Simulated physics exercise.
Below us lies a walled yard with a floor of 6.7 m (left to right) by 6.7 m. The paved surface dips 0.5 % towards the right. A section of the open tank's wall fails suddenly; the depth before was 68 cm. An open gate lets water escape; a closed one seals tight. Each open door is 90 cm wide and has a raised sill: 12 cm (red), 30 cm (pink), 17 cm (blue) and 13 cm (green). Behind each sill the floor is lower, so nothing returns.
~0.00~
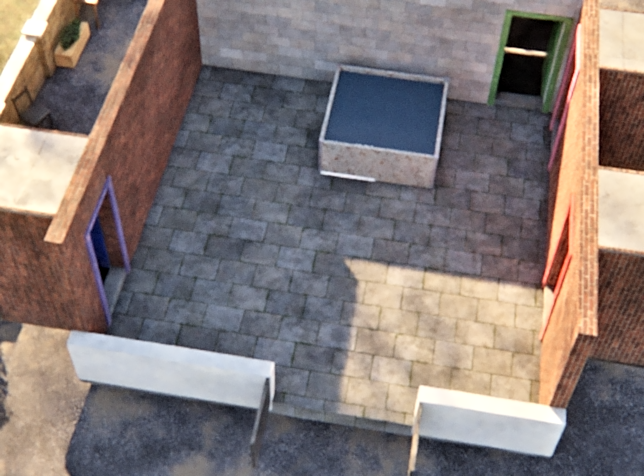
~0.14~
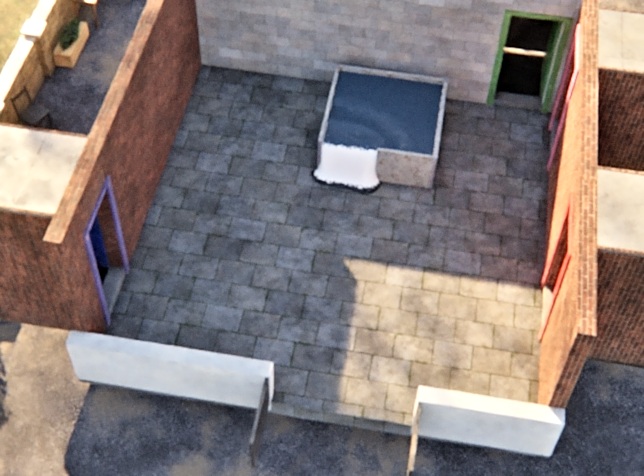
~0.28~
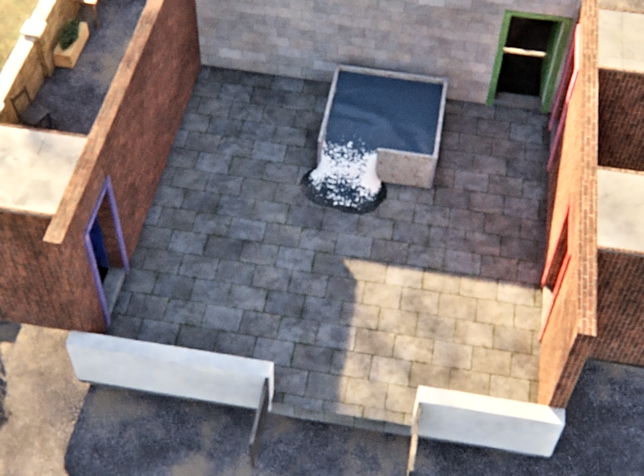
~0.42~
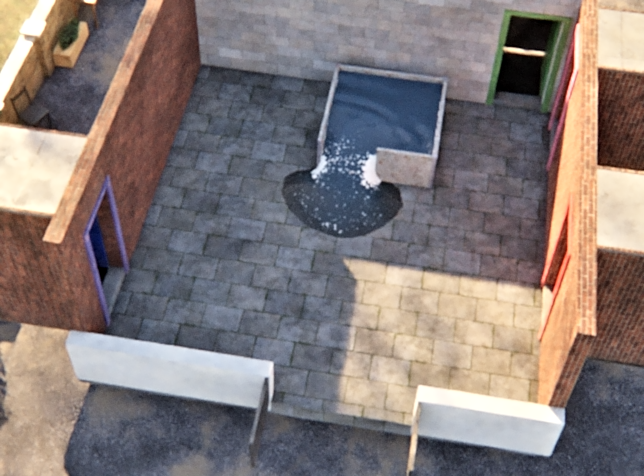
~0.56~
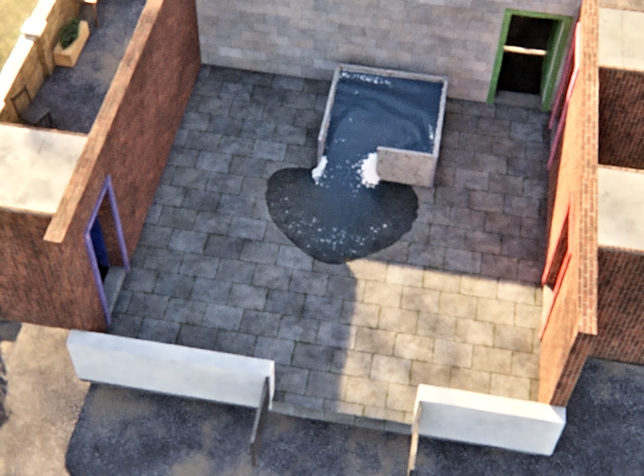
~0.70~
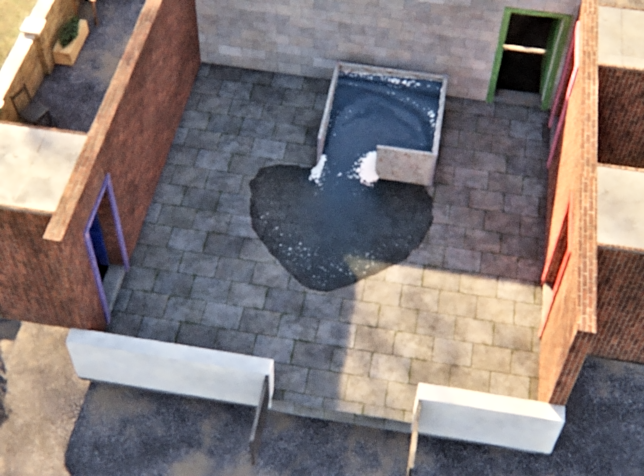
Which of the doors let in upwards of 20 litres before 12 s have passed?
Door by door: At the red door it does not reach the limit; at the pink door it keeps below the limit; at the blue door it keeps below the limit; at the green door it stays under the limit.
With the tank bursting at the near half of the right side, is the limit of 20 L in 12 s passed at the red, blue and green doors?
Then: Red under, blue under, green above.
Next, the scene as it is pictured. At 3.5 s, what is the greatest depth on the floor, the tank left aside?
About 22 cm.
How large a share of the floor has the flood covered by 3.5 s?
Near 55 per cent is wet.
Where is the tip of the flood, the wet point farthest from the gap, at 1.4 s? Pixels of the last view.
Around (248, 381).
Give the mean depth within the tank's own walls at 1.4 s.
Some 46 cm.
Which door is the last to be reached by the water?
It is the green one.
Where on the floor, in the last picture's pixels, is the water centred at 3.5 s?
Around (324, 222).
After 1.4 s water covers 35 % of the floor and is deepest (39 cm) near (341, 174); red door not reached, pink door not reached, blue door not reached, green door not reached.
After 2.2 s water covers 50 % of the floor and is deepest (28 cm) near (331, 173); red door not reached, pink door not reached, blue door 9 cm at the sill, 0 L in, green door not reached.
After 3.5 s water covers 55 % of the floor and is deepest (22 cm) near (96, 356); red door 2 cm at the sill, 0 L in, pink door not reached, blue door 16 cm at the sill, 0 L in, green door not reached.
After 7.0 s water covers 70 % of the floor and is deepest (11 cm) near (341, 174); red door 4 cm at the sill, 0 L in, pink door not reached, blue door 7 cm at the sill, 1 L in, green door not reached.
After 12.0 s water covers 95 % of the floor and is deepest (8 cm) near (514, 424); red door 5 cm at the sill, 0 L in, pink door 3 cm at the sill, 0 L in, blue door 3 cm at the sill, 1 L in, green door 4 cm at the sill, 0 L in.
